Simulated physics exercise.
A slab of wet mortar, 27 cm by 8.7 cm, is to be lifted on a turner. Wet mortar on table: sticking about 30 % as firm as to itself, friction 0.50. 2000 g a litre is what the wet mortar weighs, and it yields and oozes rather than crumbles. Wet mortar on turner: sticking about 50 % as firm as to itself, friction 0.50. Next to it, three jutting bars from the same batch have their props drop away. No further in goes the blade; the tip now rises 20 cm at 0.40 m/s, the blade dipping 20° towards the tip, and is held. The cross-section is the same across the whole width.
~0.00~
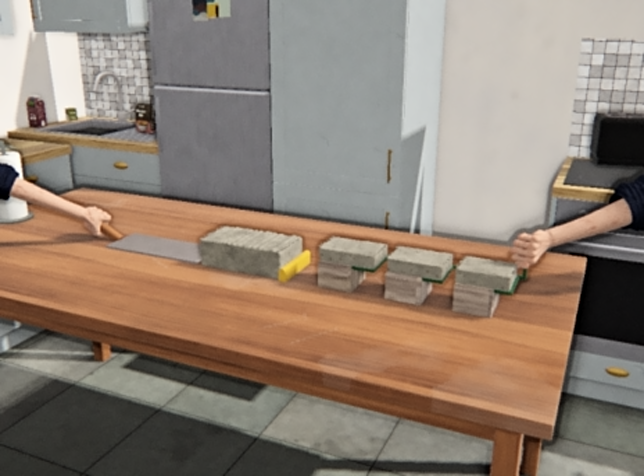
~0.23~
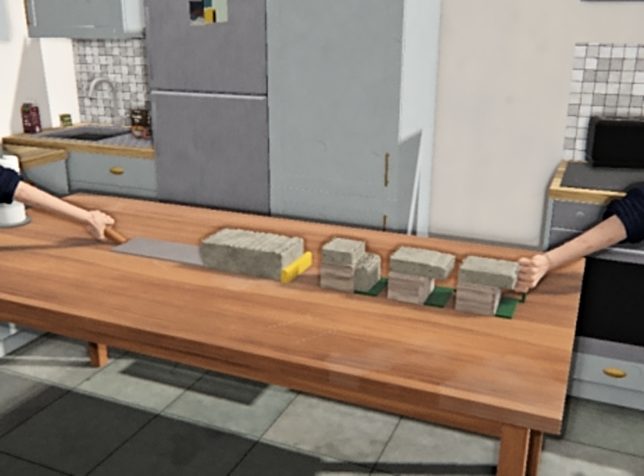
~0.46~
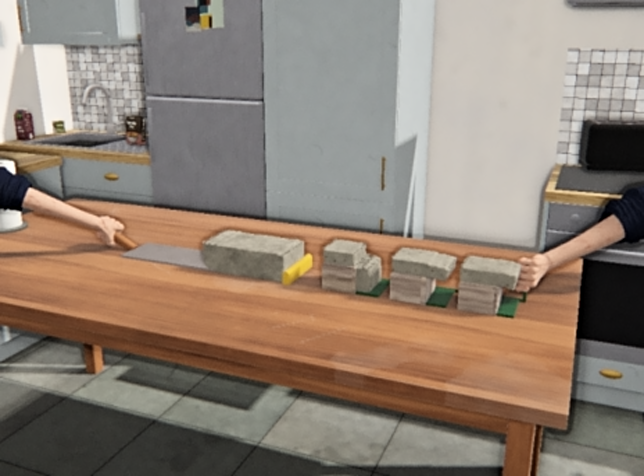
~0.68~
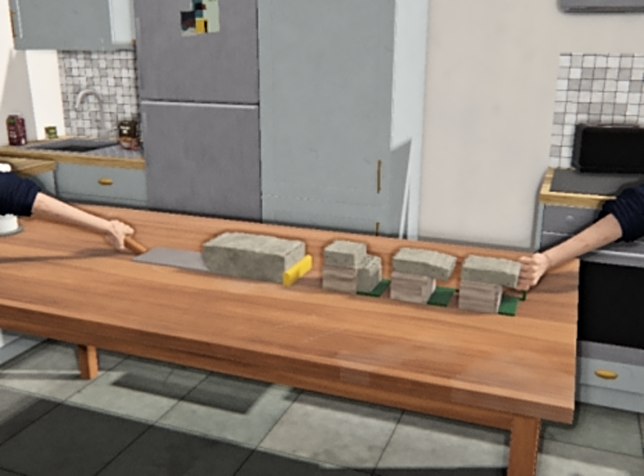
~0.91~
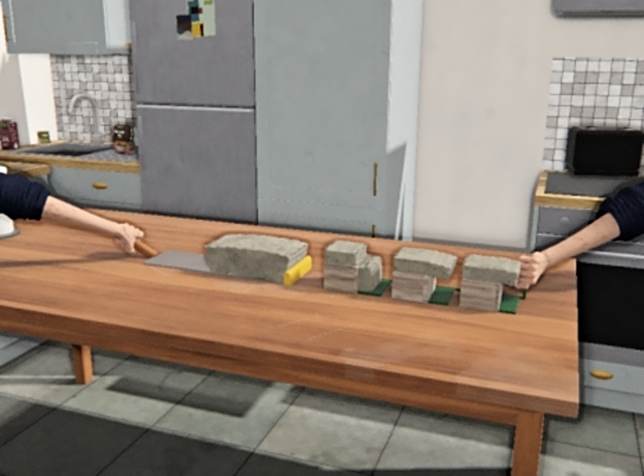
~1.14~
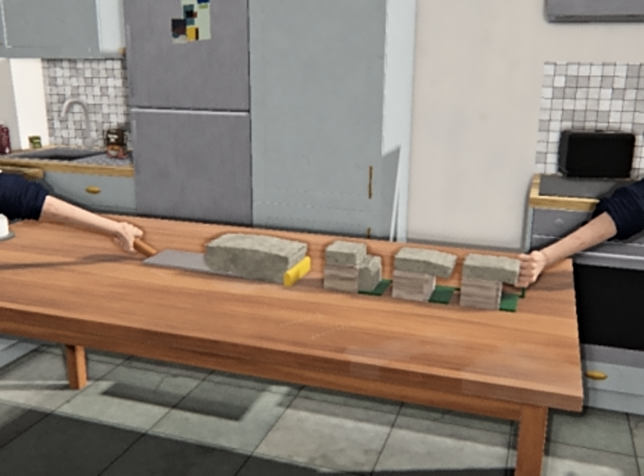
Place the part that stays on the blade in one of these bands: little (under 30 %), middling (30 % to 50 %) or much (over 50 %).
It belongs in the middling band.
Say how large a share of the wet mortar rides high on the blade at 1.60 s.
Near 45 %.
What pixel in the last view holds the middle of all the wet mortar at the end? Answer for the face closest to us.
Near (236, 233).
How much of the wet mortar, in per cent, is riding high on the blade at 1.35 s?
Share: Close to 30 %.
By 1.35 s, the tip is 8.8 cm up.
By 1.60 s, the tip is 19 cm up.
By 1.85 s, the tip is 20 cm up and 43 % is riding high on the blade.
By 2.10 s, the tip is 20 cm up and 43 % is riding high on the blade.
By 2.90 s, at the end, the tip is 20 cm up and 43 % is riding high on the blade.
